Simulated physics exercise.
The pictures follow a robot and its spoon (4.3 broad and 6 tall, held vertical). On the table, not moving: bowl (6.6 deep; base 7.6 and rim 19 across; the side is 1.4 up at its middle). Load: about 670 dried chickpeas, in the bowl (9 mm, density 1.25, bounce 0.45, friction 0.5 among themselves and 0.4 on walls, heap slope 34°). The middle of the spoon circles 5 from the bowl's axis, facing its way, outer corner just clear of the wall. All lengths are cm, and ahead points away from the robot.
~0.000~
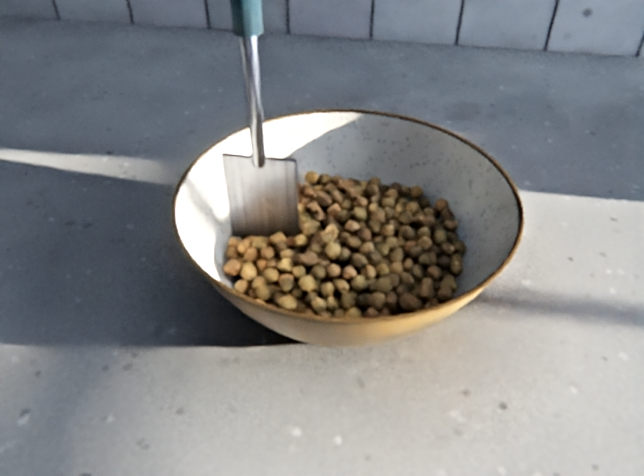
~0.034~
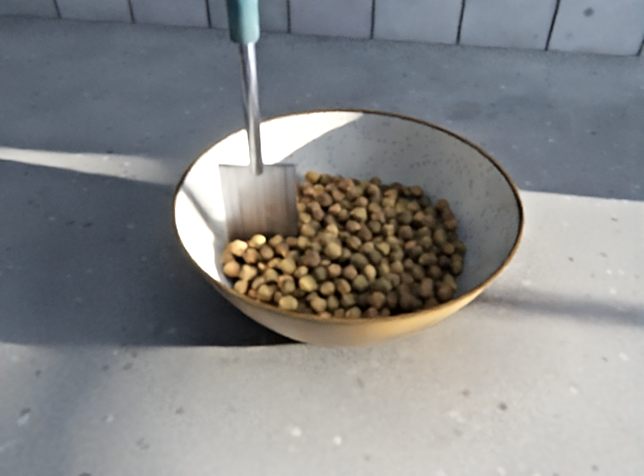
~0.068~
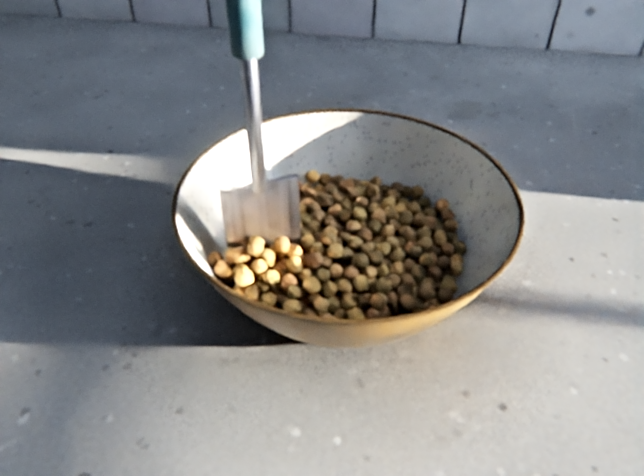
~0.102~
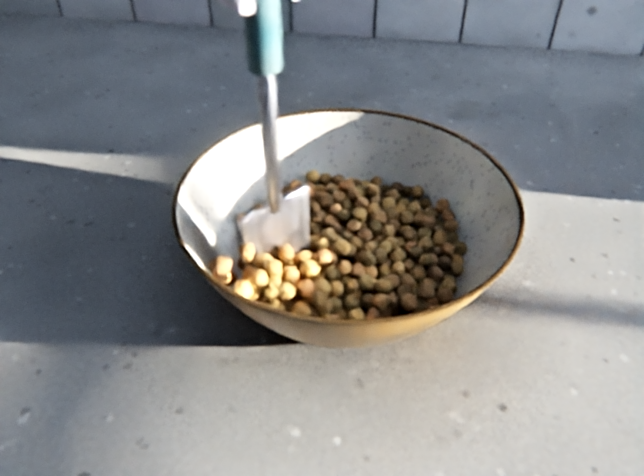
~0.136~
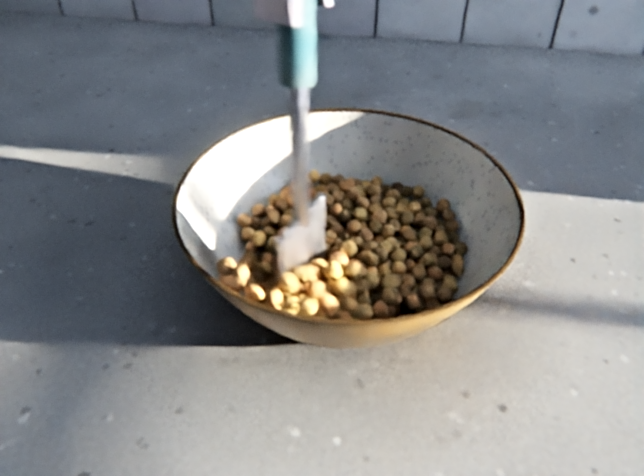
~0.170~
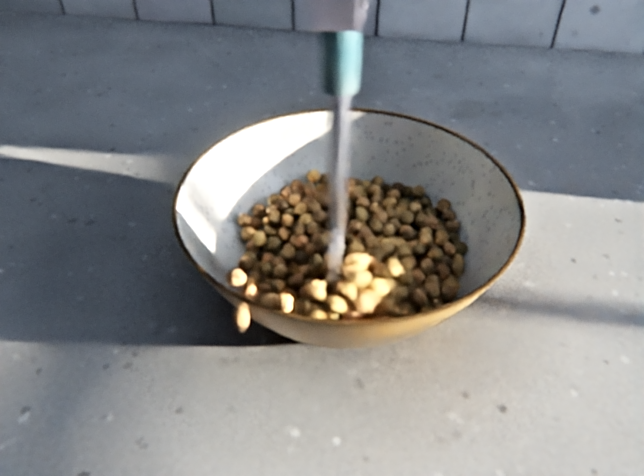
Teal-handled metal spatula held upright sweeping through dried chickpeas in a speckled bowl, from left toward the near side, pushing some up to the rim.
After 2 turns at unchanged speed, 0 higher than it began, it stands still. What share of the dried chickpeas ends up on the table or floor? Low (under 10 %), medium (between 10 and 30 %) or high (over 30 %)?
Answer: Medium; between 10 and 30 % of the dried chickpeas finish on the table or floor.
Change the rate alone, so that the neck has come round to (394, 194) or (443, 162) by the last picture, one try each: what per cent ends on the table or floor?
About 30 and 40 per cent.
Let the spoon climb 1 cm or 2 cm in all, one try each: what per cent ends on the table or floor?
Some 10 and 5 per cent.
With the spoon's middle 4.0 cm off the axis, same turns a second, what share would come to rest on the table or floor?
It would be near 10 per cent.
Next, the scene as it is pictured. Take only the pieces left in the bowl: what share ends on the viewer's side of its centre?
Roughly 60 per cent.
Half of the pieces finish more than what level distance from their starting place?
Some 6 cm.
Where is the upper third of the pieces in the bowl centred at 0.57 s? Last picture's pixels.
At about (259, 211).
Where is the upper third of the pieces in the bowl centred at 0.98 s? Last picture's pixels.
Near (401, 186).
After 0.57 s, 338° round, highest piece 8 above the table; 618 in the bowl, 36 on the table or floor, 12 in flight or on the tool.
After 0.98 s, 225° round, highest piece 8 above the table; 569 in the bowl, 85 on the table or floor, 12 in flight or on the tool.
After 1.38 s, 0° round, highest piece 6 above the table; 549 in the bowl, 117 on the table or floor.
After 2.08 s, 0° round, highest piece 6 above the table; 549 in the bowl, 117 on the table or floor.
In the end, 549 in the bowl, 117 on the table or floor. That is 18 % on the table or floor.
